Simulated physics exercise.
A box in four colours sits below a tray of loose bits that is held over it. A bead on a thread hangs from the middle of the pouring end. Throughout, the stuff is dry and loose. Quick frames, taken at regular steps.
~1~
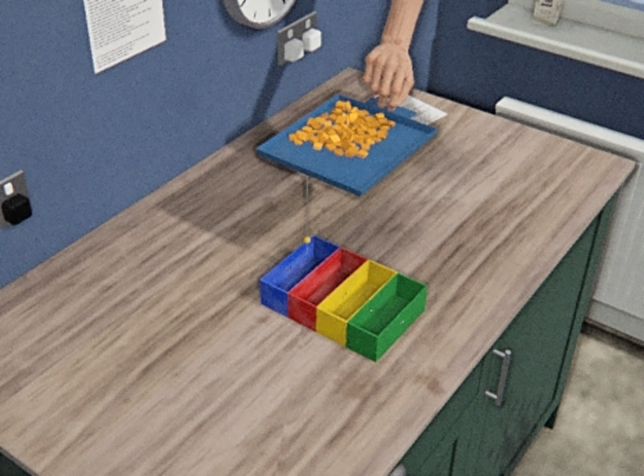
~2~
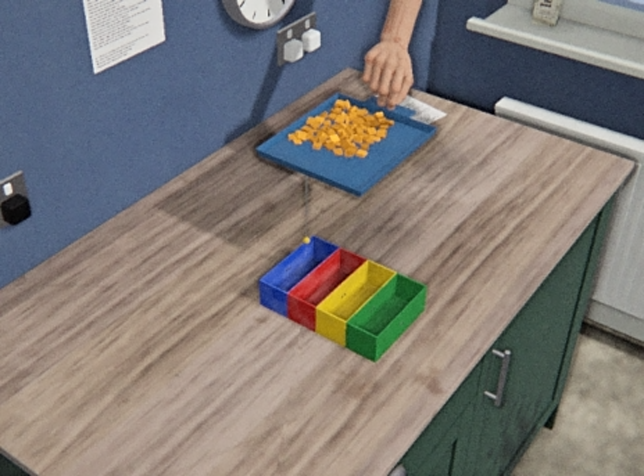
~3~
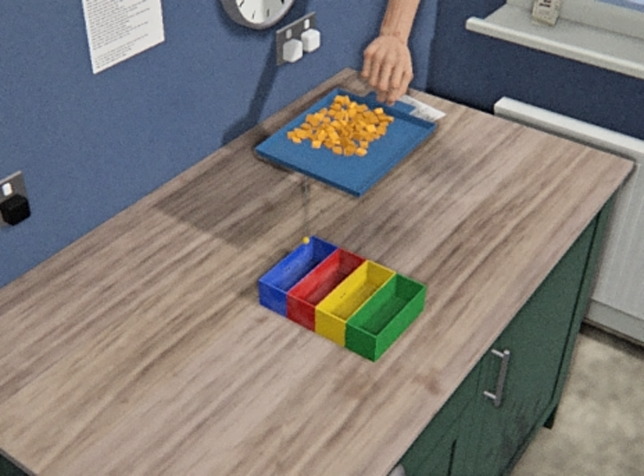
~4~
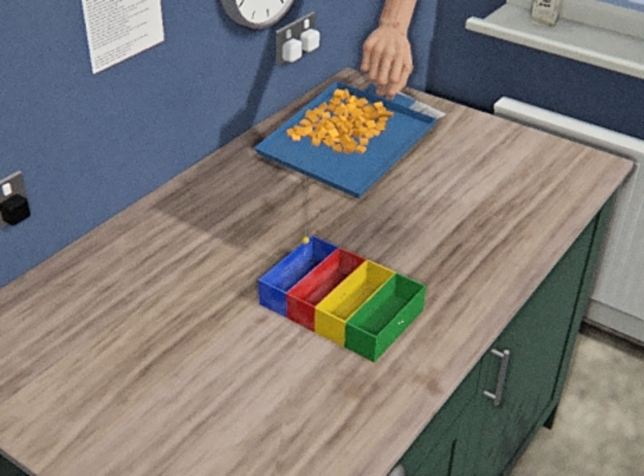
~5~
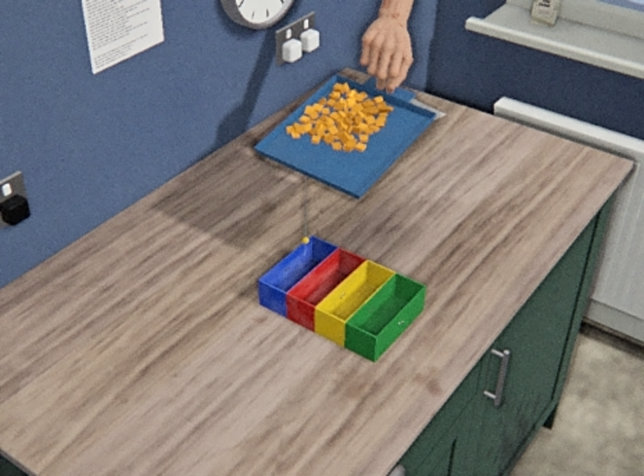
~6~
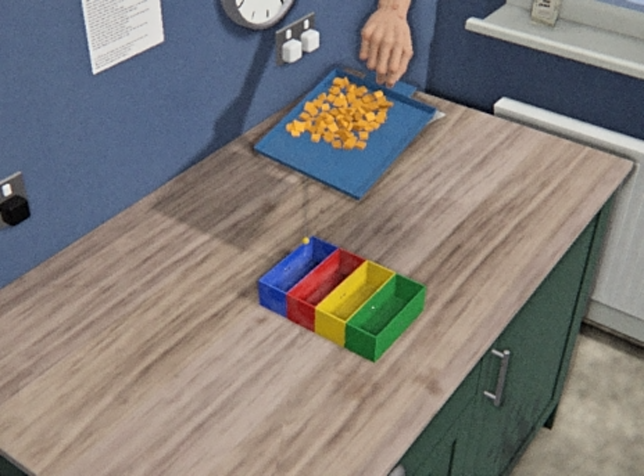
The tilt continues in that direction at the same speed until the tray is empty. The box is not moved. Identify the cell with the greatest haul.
Greatest haul: Red.
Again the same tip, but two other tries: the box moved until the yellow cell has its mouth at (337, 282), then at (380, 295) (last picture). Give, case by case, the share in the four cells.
Near 100 and 70 percent respectively.
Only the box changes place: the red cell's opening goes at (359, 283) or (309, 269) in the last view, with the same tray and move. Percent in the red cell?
Close to 10 in a hundred, then close to 40 in a hundred.
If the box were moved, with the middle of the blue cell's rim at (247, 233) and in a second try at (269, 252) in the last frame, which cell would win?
Try 1 - the green cell. Try 2 - the yellow cell.
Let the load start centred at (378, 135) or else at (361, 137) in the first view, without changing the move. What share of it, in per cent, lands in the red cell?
The first start yields 60 per cent, the second 50 per cent.
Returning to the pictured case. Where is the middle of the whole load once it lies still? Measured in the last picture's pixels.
Around (324, 294).
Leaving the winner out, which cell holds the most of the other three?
Next after the leader comes the blue cell.
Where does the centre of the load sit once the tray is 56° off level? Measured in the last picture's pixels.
I'd mark it close to (328, 174).
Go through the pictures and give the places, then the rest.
The first frame shows corners of the pouring end at (260, 148) and (361, 189), level; middle of the load at (352, 129), small crackers; bead on its thread at (307, 240); blue cell at (274, 296); red cell at (302, 310); yellow cell at (332, 325); green cell at (362, 340).
The second frame shows corners of the pouring end at (259, 148) and (360, 189), level; middle of the load at (352, 128).
The third frame shows corners of the pouring end at (258, 148) and (359, 190), tipped barely, lowest at the right corner; middle of the load at (351, 126).
The fourth frame shows corners of the pouring end at (258, 147) and (359, 191), tipped a little, lowest at the right corner; middle of the load at (351, 121).
The fifth frame shows corners of the pouring end at (258, 147) and (358, 193), tipped a little, lowest at the right corner; middle of the load at (350, 117).
The sixth frame shows corners of the pouring end at (257, 147) and (358, 194), tipped a little, lowest at the right corner; middle of the load at (350, 114); blue cell at (273, 297); red cell at (301, 311); yellow cell at (330, 325); green cell at (361, 340).
Soon after the last picture, tray tipped steeply; most on the tray; a stray few in the red cell; a small part falling or outside the box.
A little later, tray tipped right over; about a third on the tray; about a quarter in the red cell; about a quarter in the blue cell; a small part in the yellow cell; a small part falling or outside the box.
Later still, tray tipped past a quarter turn; about half in the red cell; about a third in the blue cell; a small part in the yellow cell; a small part falling or outside the box.
At rest, tray tipped past a quarter turn; about half in the red cell; about a third in the blue cell; a small part in the yellow cell; none in the green cell; a small part outside the box.
